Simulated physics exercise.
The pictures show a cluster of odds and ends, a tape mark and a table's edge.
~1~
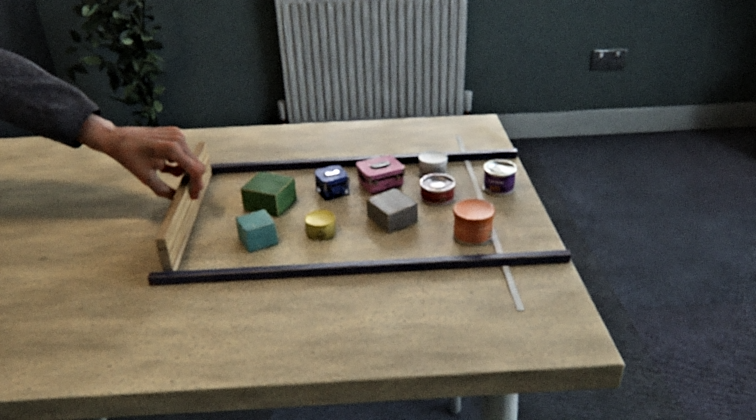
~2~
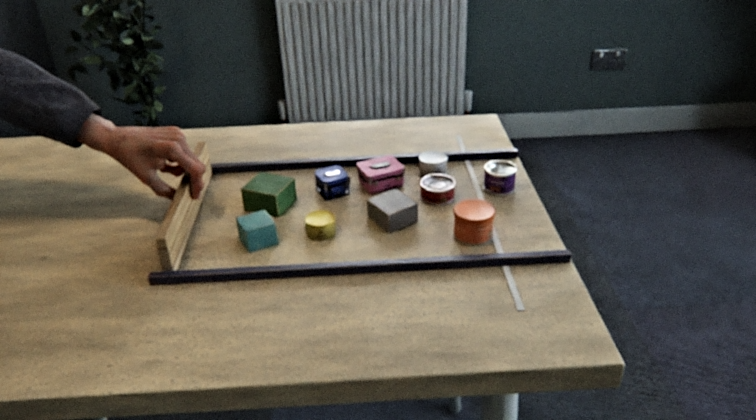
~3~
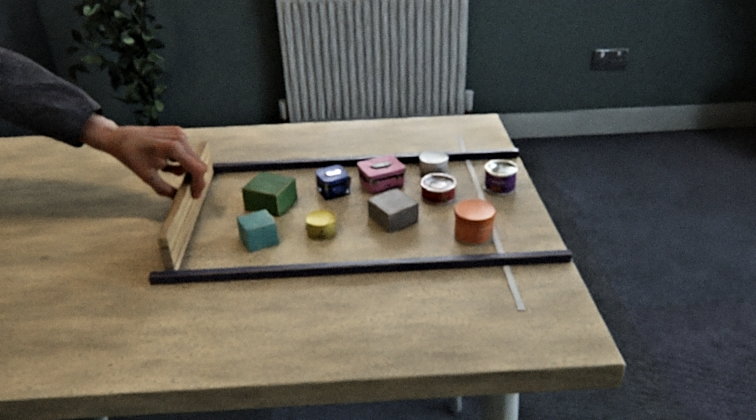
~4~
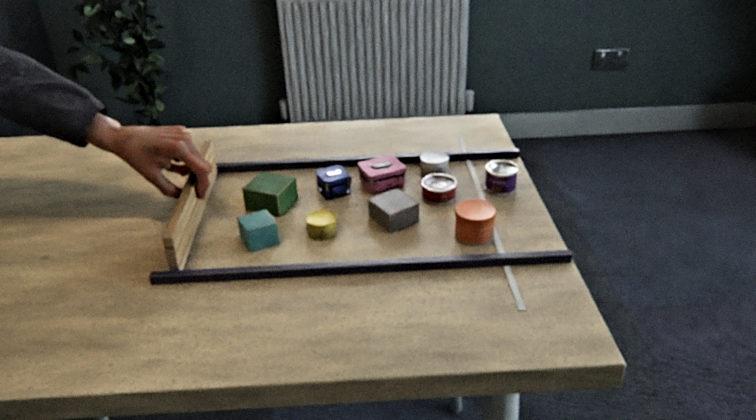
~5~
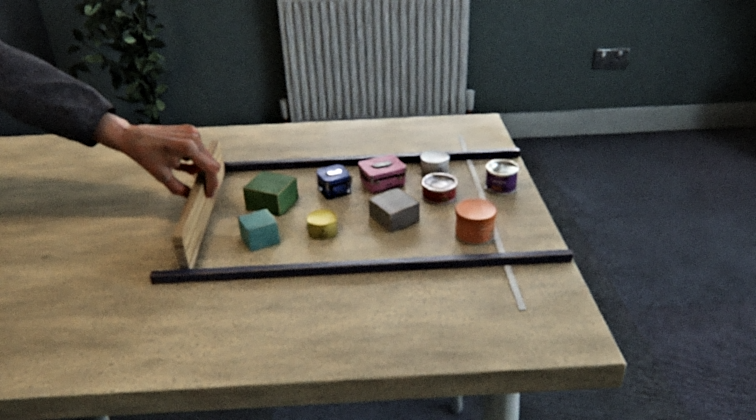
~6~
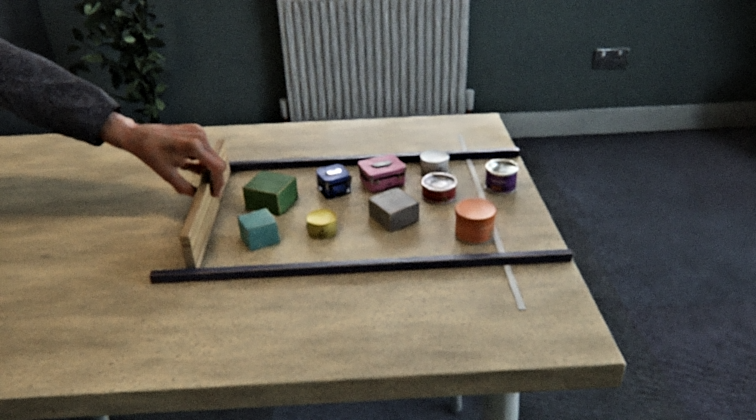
A hand slides a wooden board slightly right toward the blocks and tins on the table.
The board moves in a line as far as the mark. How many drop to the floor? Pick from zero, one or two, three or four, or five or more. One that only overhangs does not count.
Outcome: The number that fall off is three or four.
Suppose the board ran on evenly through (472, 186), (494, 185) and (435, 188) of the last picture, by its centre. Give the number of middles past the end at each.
In that order 4, 5 and 1.
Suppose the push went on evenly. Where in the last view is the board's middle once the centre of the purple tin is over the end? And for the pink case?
Near (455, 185) and (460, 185).
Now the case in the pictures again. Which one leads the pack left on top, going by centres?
Foremost is the red pot.
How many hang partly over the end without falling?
Overhanging: 2.
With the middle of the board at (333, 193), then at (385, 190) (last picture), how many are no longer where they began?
At the one place 7, at the other 8.
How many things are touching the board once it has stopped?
In contact: 3.
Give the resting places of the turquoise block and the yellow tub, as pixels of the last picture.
First (510, 221), then (541, 224).
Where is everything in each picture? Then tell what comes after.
The first frame shows purple tin (500, 178); orange tin (473, 222); white tin (433, 166); board (187, 202); tape (483, 204).
The second frame shows orange tin (474, 222); blue case (332, 183).
The third frame shows white tin (434, 165); red pot (438, 190).
The fourth frame shows purple tin (501, 178); turquoise block (258, 230).
The fifth frame shows orange tin (475, 222); yellow tub (322, 225).
The sixth frame shows purple tin (501, 177); orange tin (475, 221); white tin (435, 164); board (208, 199); tape (484, 203).
Soon after, none off yet; purple tin at rest near (501, 177); orange tin at rest near (475, 221); white tin at rest near (435, 164).
After that, none off yet; purple tin at rest near (501, 177); orange tin displaced a little near (488, 221); white tin displaced well along near (504, 156).
In the end, the number that fall off is three or four; gone, pink case, white tin, orange tin and purple tin.
